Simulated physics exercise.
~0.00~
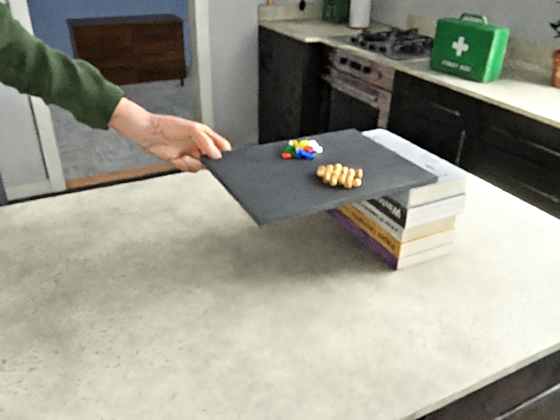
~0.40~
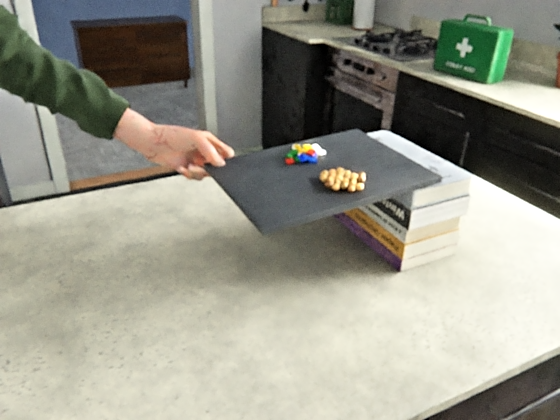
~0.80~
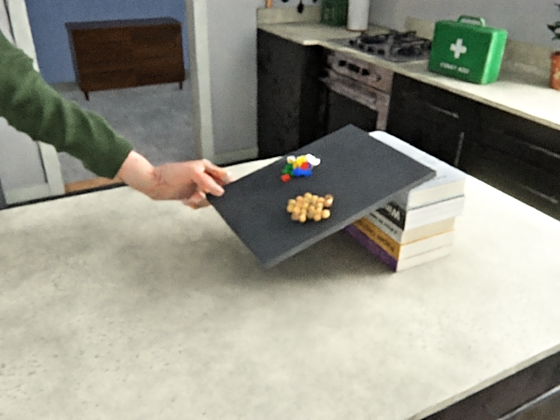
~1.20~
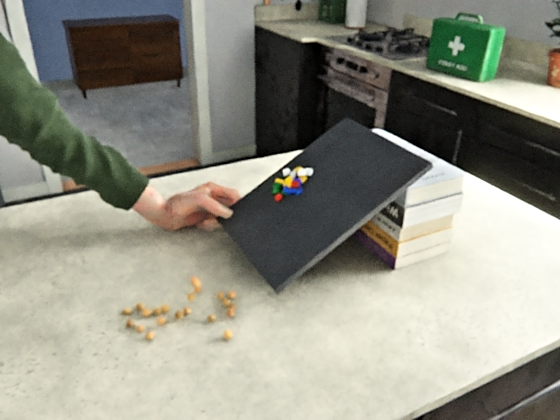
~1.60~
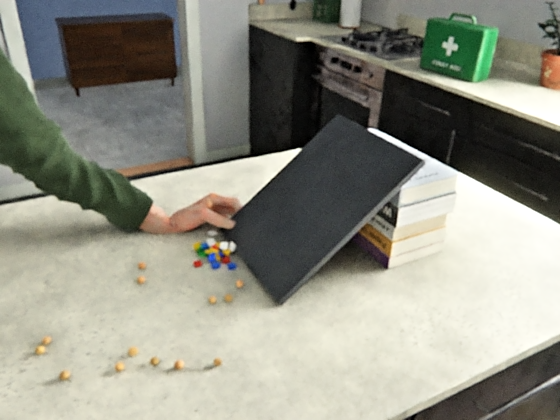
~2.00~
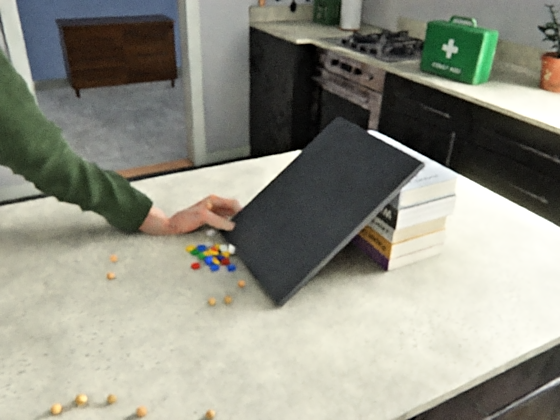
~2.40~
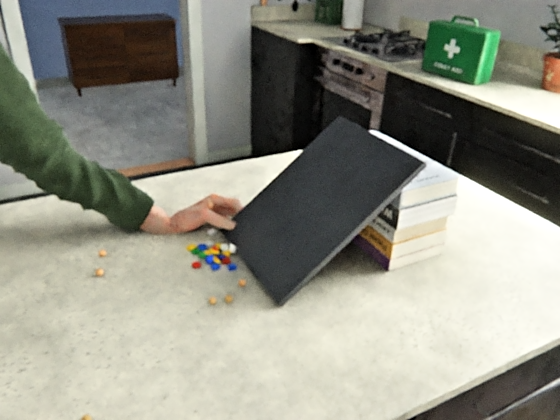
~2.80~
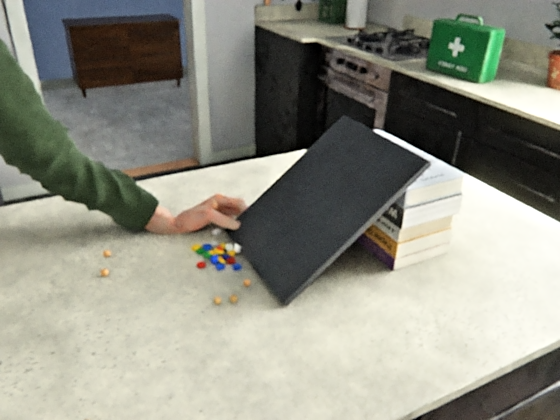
On a kitchen counter, a hand lowered one end of a dark board propped on stacked books until tan beads rolled far across the counter, some going off the edge, and then the colourful pieces slid down and stayed in a cluster near its foot.
